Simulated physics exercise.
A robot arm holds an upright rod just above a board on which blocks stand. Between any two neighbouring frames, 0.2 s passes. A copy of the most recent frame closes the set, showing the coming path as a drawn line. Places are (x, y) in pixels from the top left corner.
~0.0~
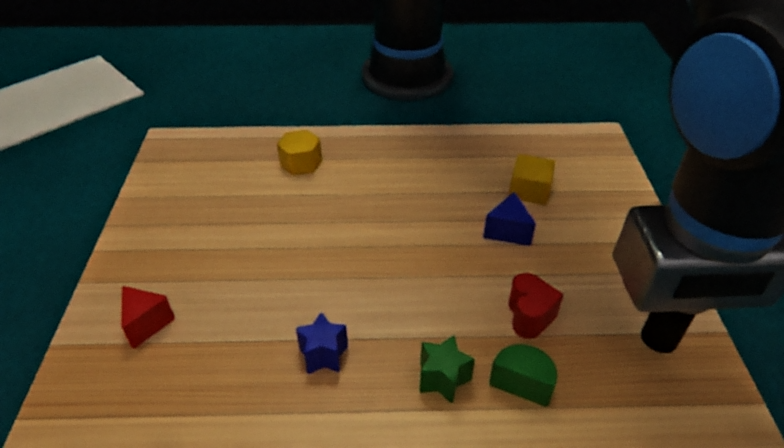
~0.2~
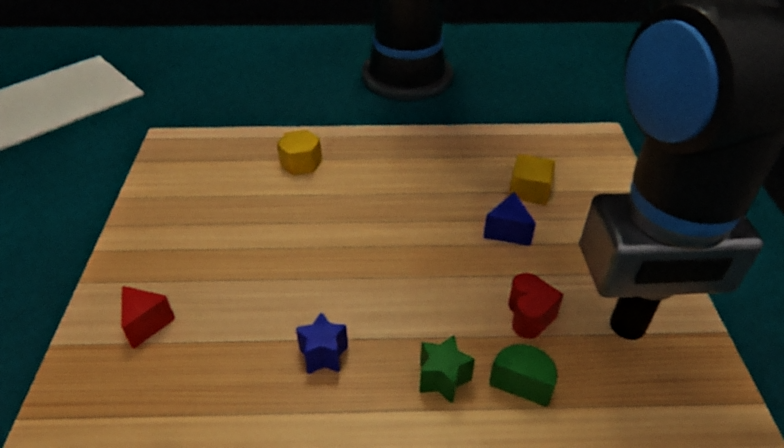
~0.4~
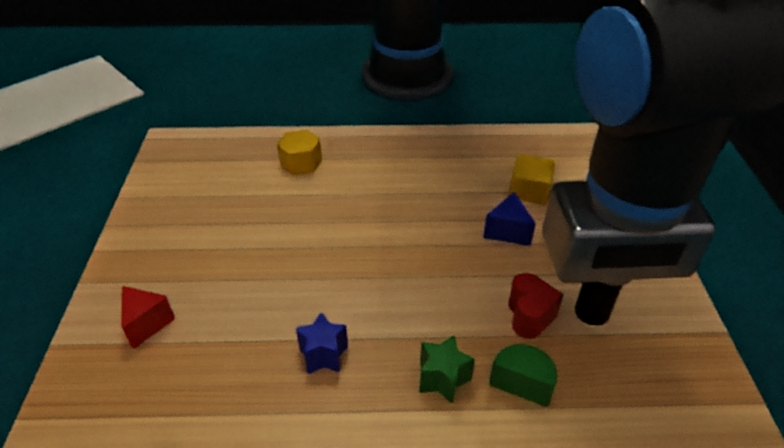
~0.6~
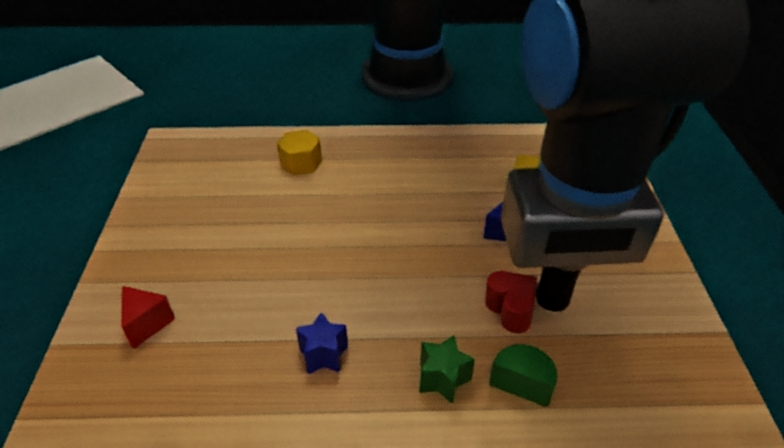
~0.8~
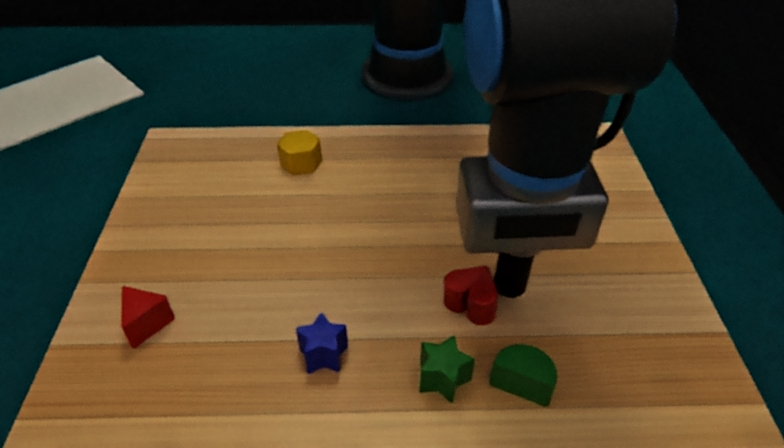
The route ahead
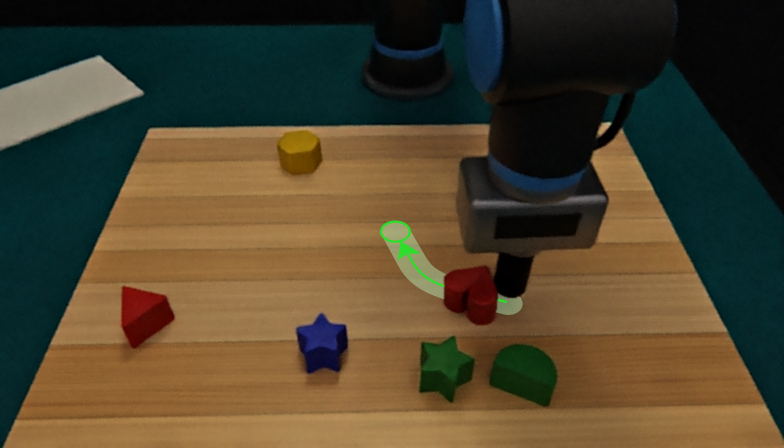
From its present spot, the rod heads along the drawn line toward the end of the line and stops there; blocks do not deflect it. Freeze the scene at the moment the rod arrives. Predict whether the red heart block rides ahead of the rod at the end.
I think it loses its spot in front.
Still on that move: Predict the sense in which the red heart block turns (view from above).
The block turns counter-clockwise.
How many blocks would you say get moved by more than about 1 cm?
The answer is one block, counting only moves over 1 cm.
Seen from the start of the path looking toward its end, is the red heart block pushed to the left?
That would be a yes.
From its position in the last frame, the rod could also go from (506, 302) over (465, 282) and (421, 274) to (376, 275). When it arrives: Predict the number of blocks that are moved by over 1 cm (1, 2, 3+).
Number moved: 1.
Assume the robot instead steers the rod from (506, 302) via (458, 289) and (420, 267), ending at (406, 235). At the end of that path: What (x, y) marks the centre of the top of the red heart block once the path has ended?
The centre of its top face lies at (416, 279).
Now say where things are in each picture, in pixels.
Lower end of the rod at (659, 339), tops of blocks, red heart block at (536, 293), green D-shaped block at (528, 362), in the first picture.
Rod at (627, 326), blocks as before, in the second picture.
Rod at (592, 313), blocks as before, in the third picture.
Rod at (552, 299), red heart block at (516, 288), in the fourth picture.
Rod at (510, 286), red heart block at (474, 283), green D-shaped block at (528, 362), in the fifth picture.
The drawn path runs from (506, 302) by way of (454, 289) and (414, 265) to (395, 231).
The first path, step by step. One third of the way, rod at (454, 272); red heart block at (422, 279), turned 30° anticlockwise.
Two thirds of the way, rod at (414, 248); red heart block at (411, 280), turned 40° anticlockwise.
At the end, rod at (396, 215); red heart block at (411, 280), turned 40° anticlockwise; green D-shaped block not moved.
